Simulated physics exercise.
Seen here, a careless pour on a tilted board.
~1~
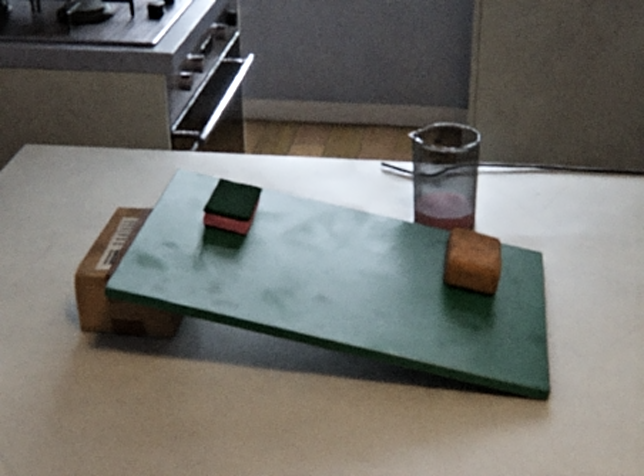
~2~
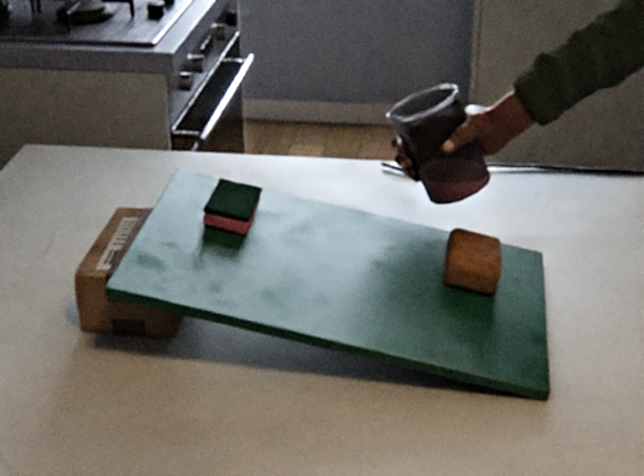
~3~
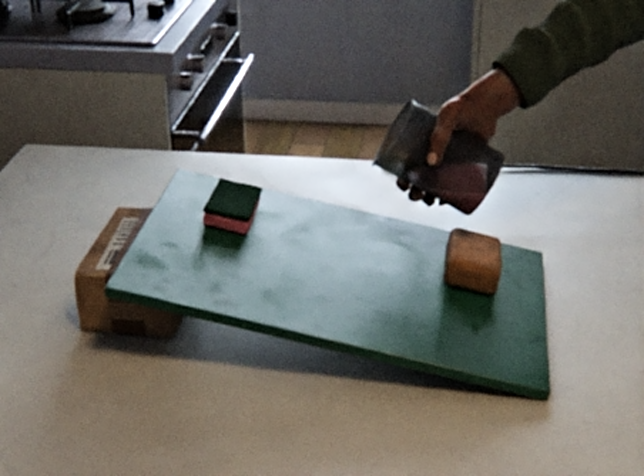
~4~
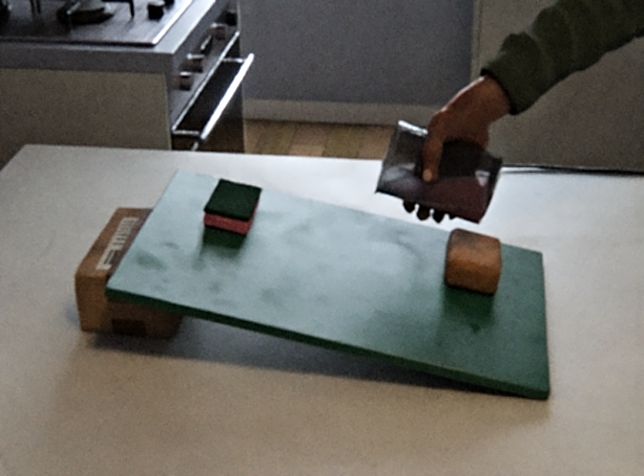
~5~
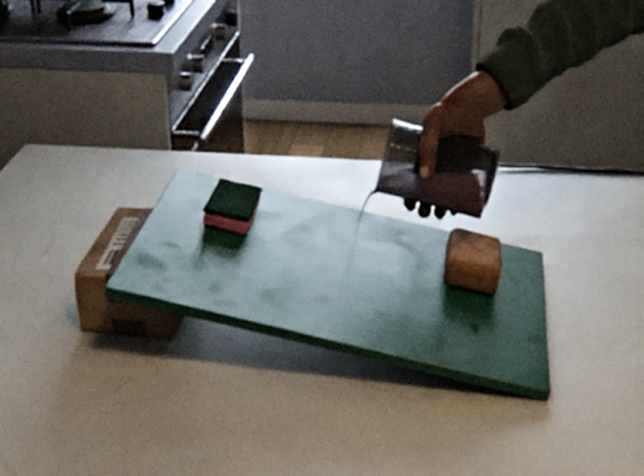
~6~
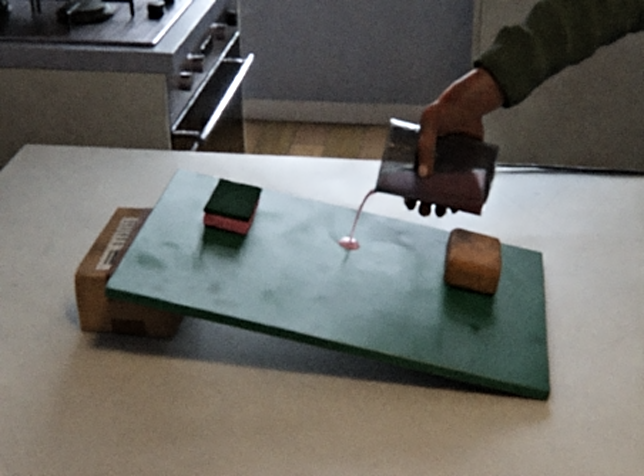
A hand lifted a beaker of reddish liquid from behind a sloping green board, tilted it to the left, and began pouring a thin stream onto the board between a sponge and a bread roll.
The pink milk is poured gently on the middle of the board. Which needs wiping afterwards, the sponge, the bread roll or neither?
The sponge remains untouched; the bread roll ends up in the puddle.
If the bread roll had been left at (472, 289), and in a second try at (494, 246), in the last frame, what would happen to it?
In the first try it is reached; in the second it is reached.
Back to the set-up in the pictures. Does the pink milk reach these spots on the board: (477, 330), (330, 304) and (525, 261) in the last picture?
The first is not reached; the next not reached; the last reached.
Shortly, it runs down to the right; the sponge is still dry; the bread roll is wet along its edge.
Then, it runs down to the right and off the end; the sponge is still dry; the bread roll is wet along its edge.
At the finish, it runs down to the right and off the end; the sponge is still dry; the bread roll is wet along its edge.
